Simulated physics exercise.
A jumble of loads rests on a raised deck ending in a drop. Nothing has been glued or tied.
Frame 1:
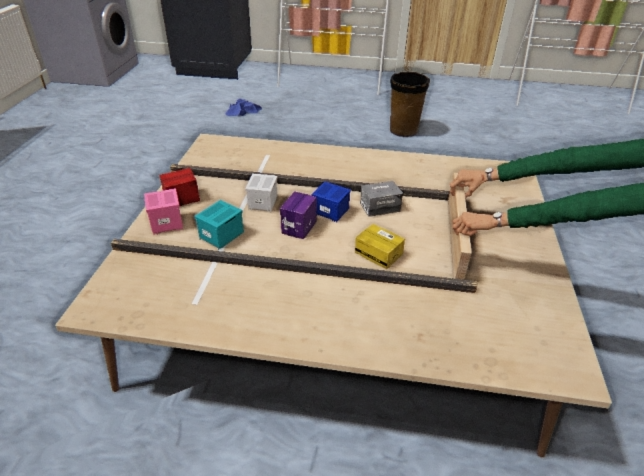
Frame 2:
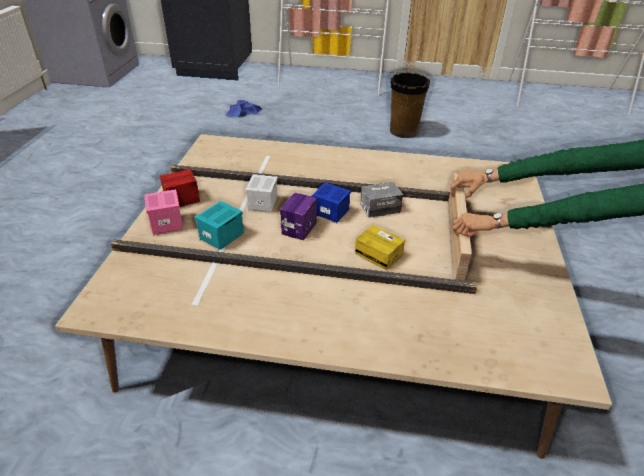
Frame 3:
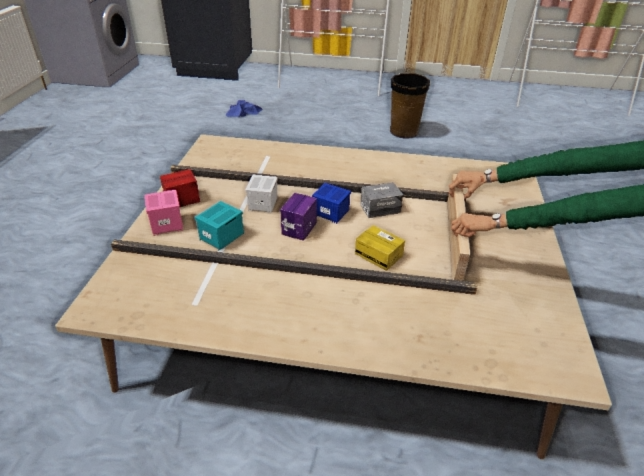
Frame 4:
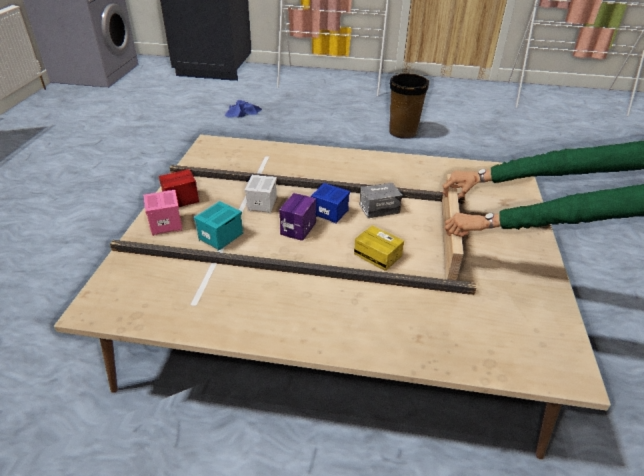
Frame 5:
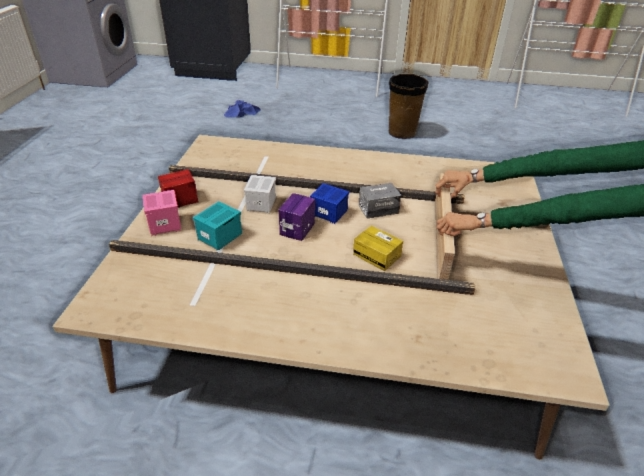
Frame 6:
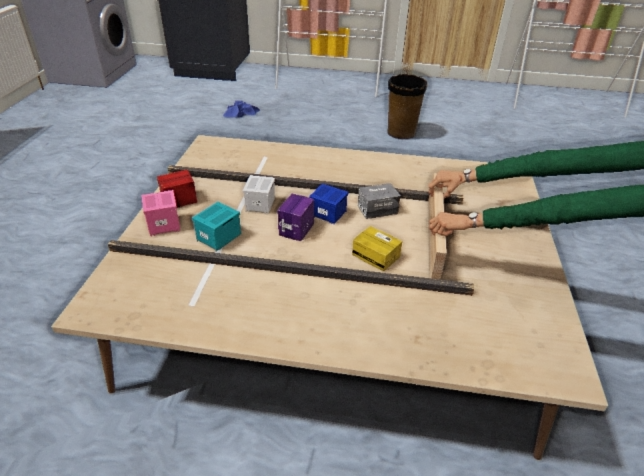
A wooden plank, held by two hands in green sleeves, stayed still at first and then slid slightly left between two dark rails on a table, while the scattered colored boxes ahead of it barely moved.
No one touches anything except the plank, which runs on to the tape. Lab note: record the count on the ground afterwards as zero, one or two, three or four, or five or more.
Count on ground: Zero.
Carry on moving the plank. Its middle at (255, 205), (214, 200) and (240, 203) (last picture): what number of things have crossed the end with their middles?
Taking the three positions in turn, the counts come to 0, 1 and 0.
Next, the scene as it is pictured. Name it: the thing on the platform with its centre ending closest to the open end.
It would be the pink tote.
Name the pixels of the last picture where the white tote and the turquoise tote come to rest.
Result: One at about (199, 185), the other at about (173, 222).
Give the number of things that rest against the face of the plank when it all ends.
At rest, 3 are in contact.
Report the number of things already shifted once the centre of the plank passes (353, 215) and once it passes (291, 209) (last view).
By then 3, and 5.
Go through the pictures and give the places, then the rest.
Red parcel (180, 188); pink tote (164, 212); turquoise tote (220, 225); plank (458, 224); tape (238, 216), in the first frame.
Pink tote (164, 213); purple parcel (299, 216), in the second frame.
Turquoise tote (221, 226); plank (457, 225), in the third frame.
Red parcel (179, 189); blue tote (330, 204), in the fourth frame.
Pink tote (162, 213); grey box (379, 201), in the fifth frame.
Red parcel (177, 190); pink tote (161, 213); turquoise tote (218, 226); plank (436, 224); tape (236, 217), in the sixth frame.
Early on, none off yet; red parcel at rest near (177, 190); pink tote at rest near (161, 213); turquoise tote at rest near (218, 226).
A while later, none off yet; red parcel at rest near (177, 190); pink tote at rest near (161, 213); turquoise tote travelled a little near (210, 225).
Finally, the number that fall off is zero.
